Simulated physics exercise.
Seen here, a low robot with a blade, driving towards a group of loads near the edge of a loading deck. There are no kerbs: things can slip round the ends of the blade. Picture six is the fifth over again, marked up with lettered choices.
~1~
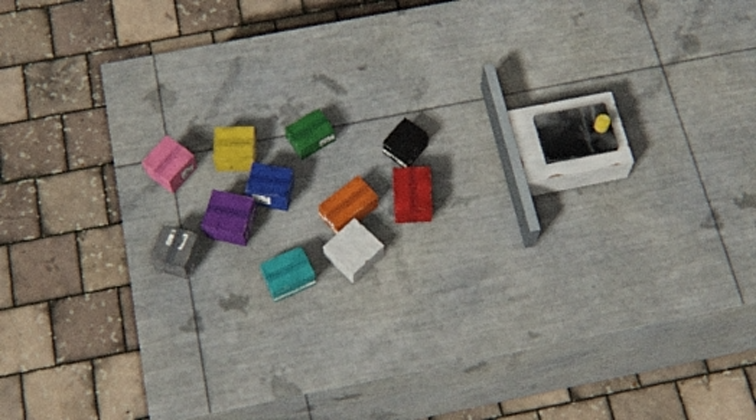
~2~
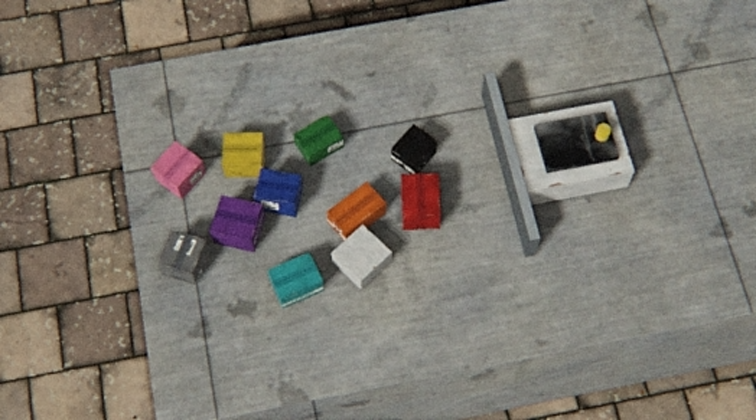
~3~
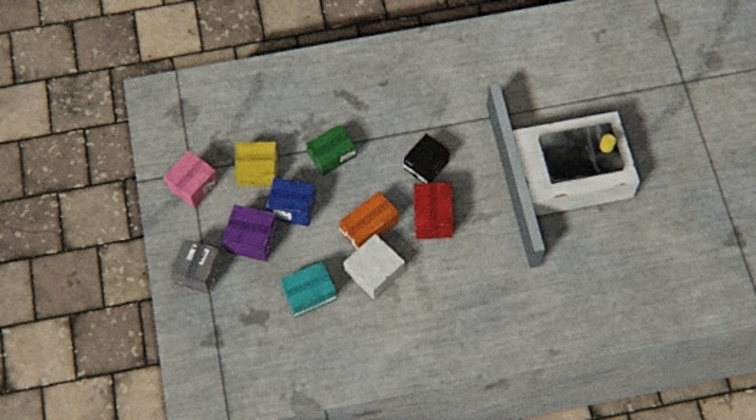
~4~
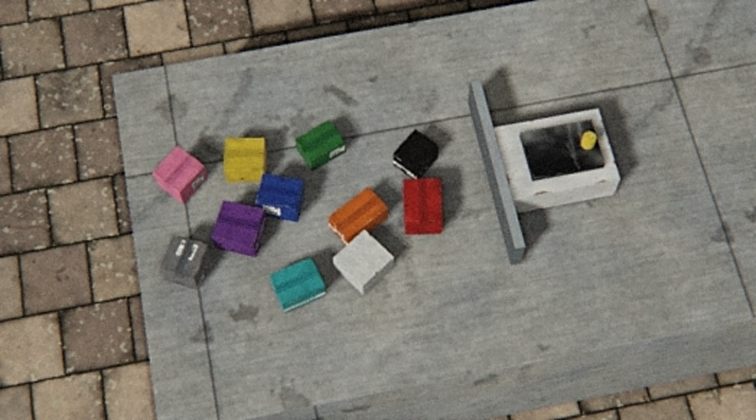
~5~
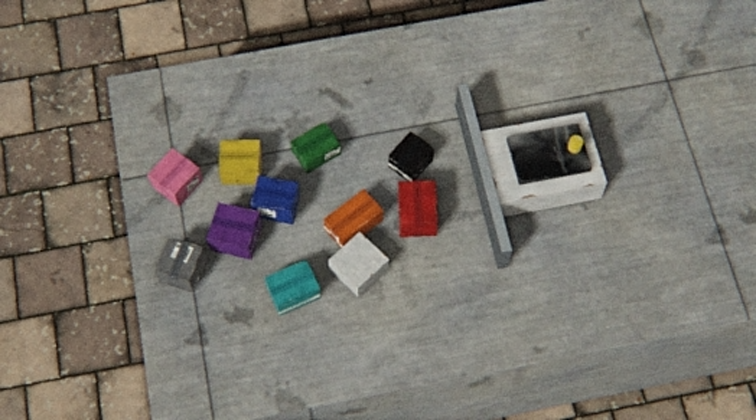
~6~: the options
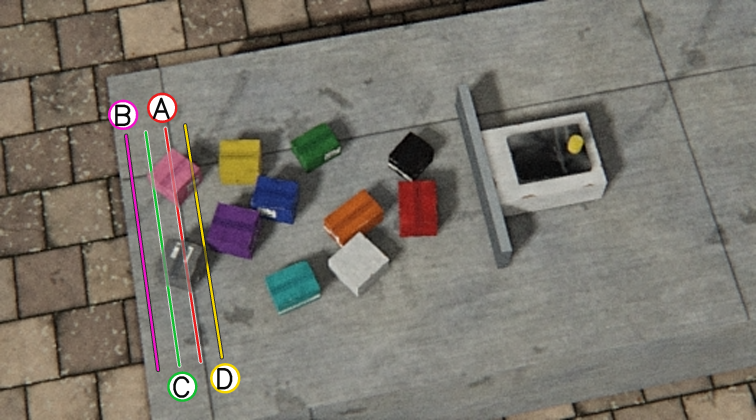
White robot with a wide grey blade edging slightly left towards scattered colourful boxes on a concrete deck, the boxes staying put.
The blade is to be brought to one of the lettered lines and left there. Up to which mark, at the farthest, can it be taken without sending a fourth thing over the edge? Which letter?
Stop at D.
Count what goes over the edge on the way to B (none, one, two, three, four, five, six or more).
By then, six or more.
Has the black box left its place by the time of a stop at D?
Yes.
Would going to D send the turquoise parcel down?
By then, no.
On the copy, A at (182, 240); B at (141, 248); C at (162, 244); D at (203, 237).
On D. First, robot (444, 173); white crate (352, 269); black box (348, 164).
Then, robot (344, 191); grey parcel (168, 269); pink box (164, 180).
Finally, robot (263, 206); purple parcel over the edge; grey parcel over the edge; three fallen.
By contrast, A drops seven; B drops eleven; C drops seven.
